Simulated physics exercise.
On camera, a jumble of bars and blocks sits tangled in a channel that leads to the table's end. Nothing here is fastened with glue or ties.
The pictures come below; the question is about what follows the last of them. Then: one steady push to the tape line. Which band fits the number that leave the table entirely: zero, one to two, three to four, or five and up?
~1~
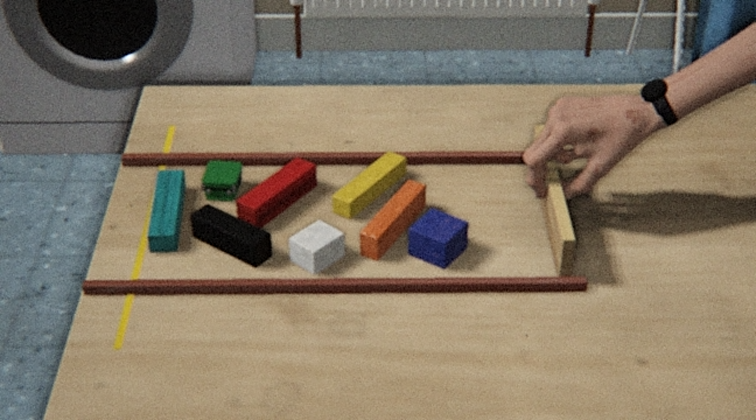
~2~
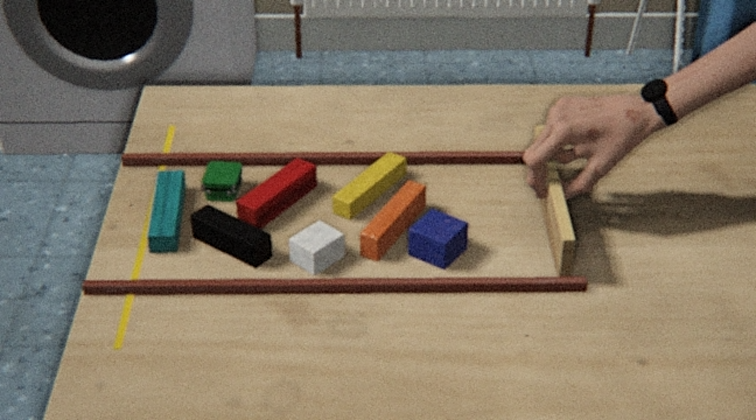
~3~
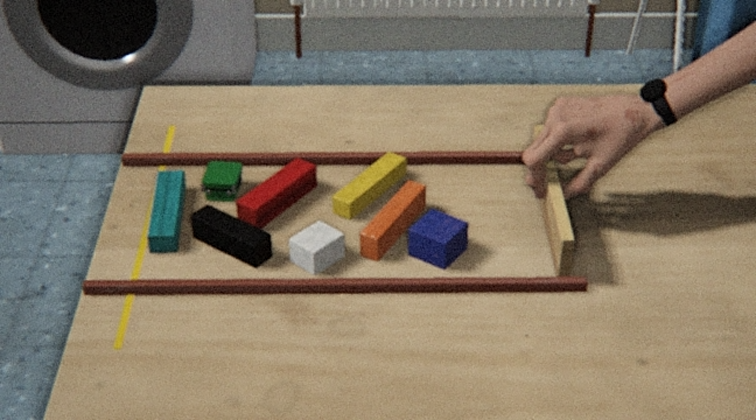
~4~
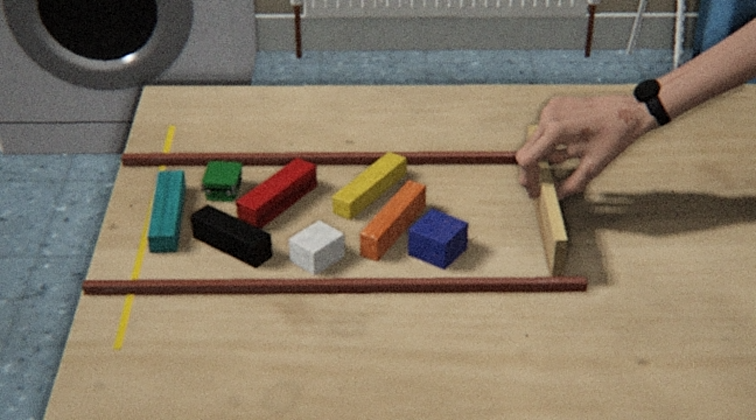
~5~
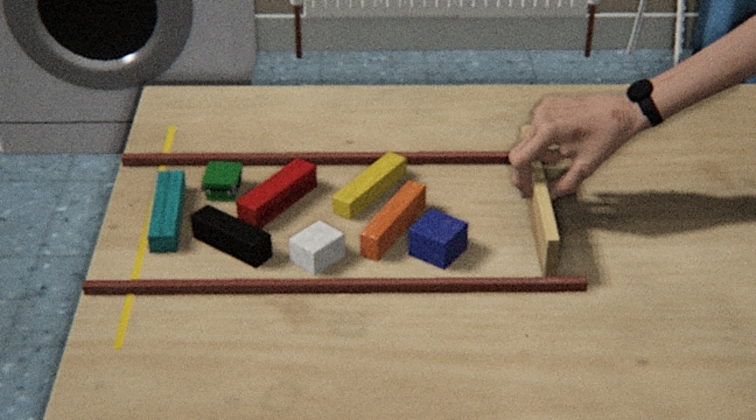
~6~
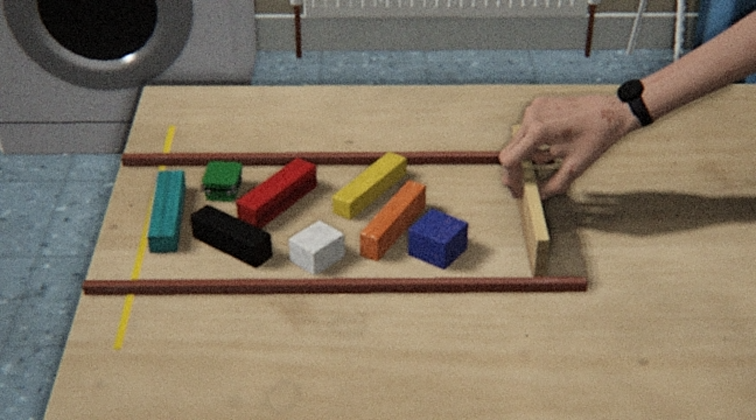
The band is five and up.
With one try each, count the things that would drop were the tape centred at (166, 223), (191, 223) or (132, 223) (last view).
Counts per try, in order: 3 / 1 / 7.
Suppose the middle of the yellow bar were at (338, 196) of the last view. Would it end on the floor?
It simply keeps its place on top.
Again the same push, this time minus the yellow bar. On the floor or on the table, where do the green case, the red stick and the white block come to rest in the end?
Well, the green case topples off, the red stick is left in place and the white block topples off.
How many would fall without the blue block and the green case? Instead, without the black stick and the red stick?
Try 1: 3; try 2: 3.
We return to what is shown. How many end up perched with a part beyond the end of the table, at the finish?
2, I think.
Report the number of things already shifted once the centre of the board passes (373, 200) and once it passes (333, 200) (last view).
I get 4 at the one place and 6 at the other.
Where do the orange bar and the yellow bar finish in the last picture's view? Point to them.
The orange bar comes to rest at (113, 217), and the yellow bar comes to rest at (122, 186).
Soon after, none off yet; turquoise stick at rest near (167, 210); green case at rest near (223, 182); black stick at rest near (231, 236).
In the end, the number that fall off is five or more; gone, white block, red stick, black stick, green case and turquoise stick.
